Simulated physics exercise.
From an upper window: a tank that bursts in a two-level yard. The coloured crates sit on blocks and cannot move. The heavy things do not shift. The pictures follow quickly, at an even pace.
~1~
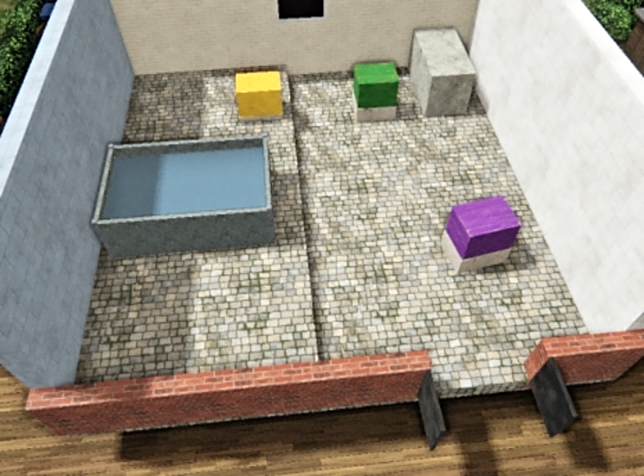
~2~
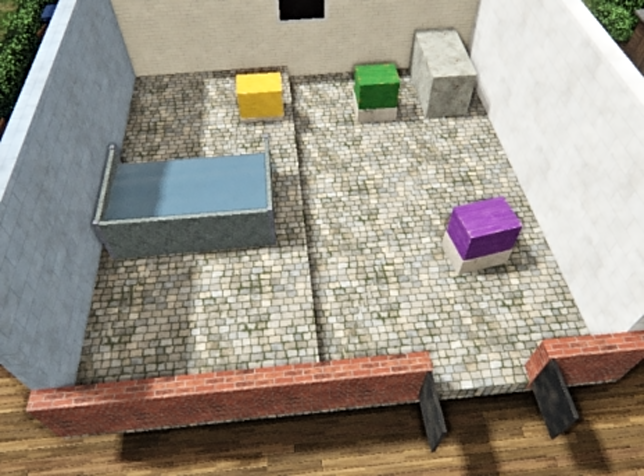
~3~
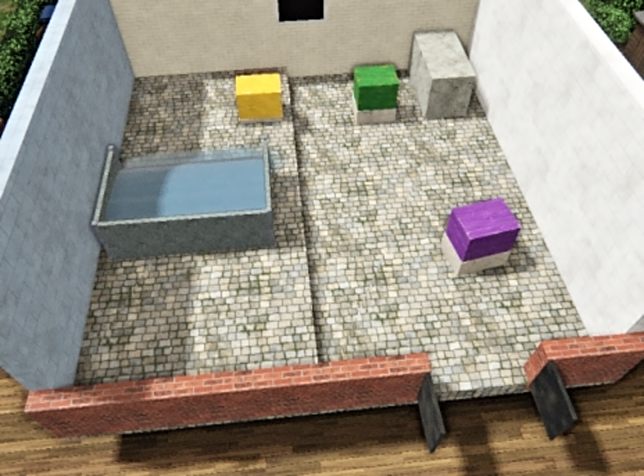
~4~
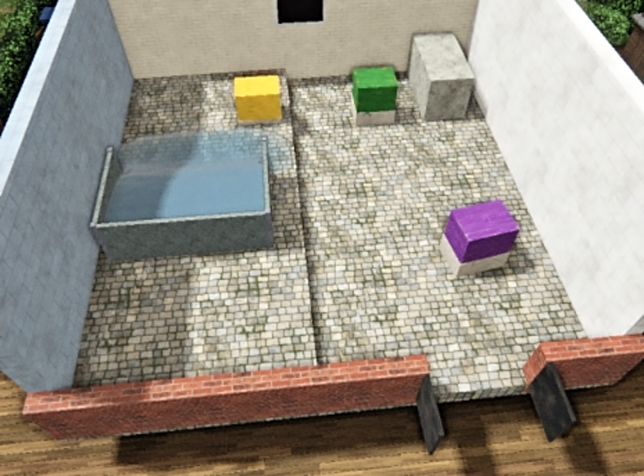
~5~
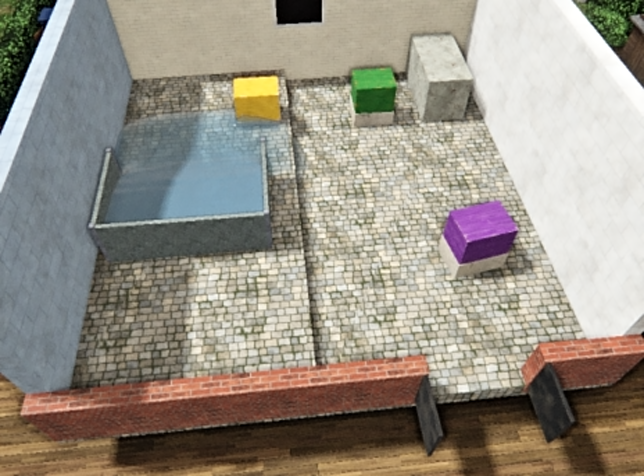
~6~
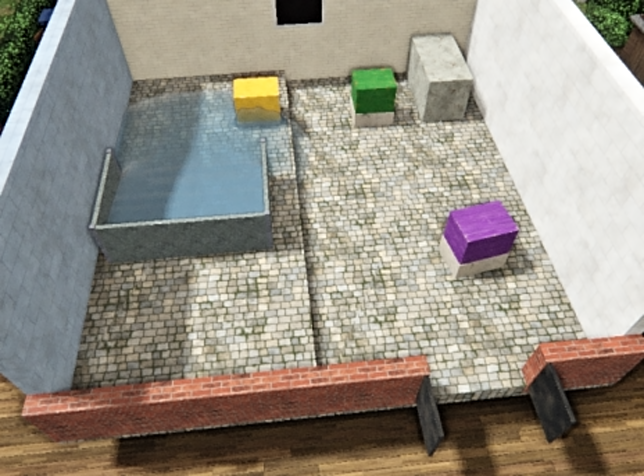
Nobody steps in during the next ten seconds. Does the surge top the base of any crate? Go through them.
One by one: The purple crate escapes dry; the green crate escapes dry; the yellow crate is wetted.
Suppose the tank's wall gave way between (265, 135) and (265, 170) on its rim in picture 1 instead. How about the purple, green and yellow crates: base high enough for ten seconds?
In short: The purple one is safe, the green one is safe, the yellow one is safe.
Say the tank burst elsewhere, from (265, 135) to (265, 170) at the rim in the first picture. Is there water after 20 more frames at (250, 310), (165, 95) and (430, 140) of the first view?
In that order: Clear, clear, wet.
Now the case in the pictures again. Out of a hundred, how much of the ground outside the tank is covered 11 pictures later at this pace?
I make it 35 per cent.
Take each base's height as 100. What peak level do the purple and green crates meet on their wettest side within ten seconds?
About 50 and 80 per cent.
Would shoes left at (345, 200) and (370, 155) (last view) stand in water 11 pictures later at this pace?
As listed: Clear, flooded.
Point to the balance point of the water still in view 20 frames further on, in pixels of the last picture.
Roughly at (244, 125).
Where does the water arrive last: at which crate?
The one in purple.
A moment on, water covers 25 % of the floor; the purple crate not reached, the green crate water round its plinth, the yellow crate water round its plinth.
Next, water covers 35 % of the floor; the purple crate not reached, the green crate water round its plinth, the yellow crate water round its plinth.
Then, water covers 50 % of the floor; the purple crate not reached, the green crate water round its plinth, the yellow crate water round its plinth.
Later, water covers 70 % of the floor; the purple crate water round its plinth, the green crate water round its plinth, the yellow crate water round its plinth.
In the end, water covers 90 % of the floor; the purple crate stayed above the water, the green crate stayed above the water, the yellow crate was topped.
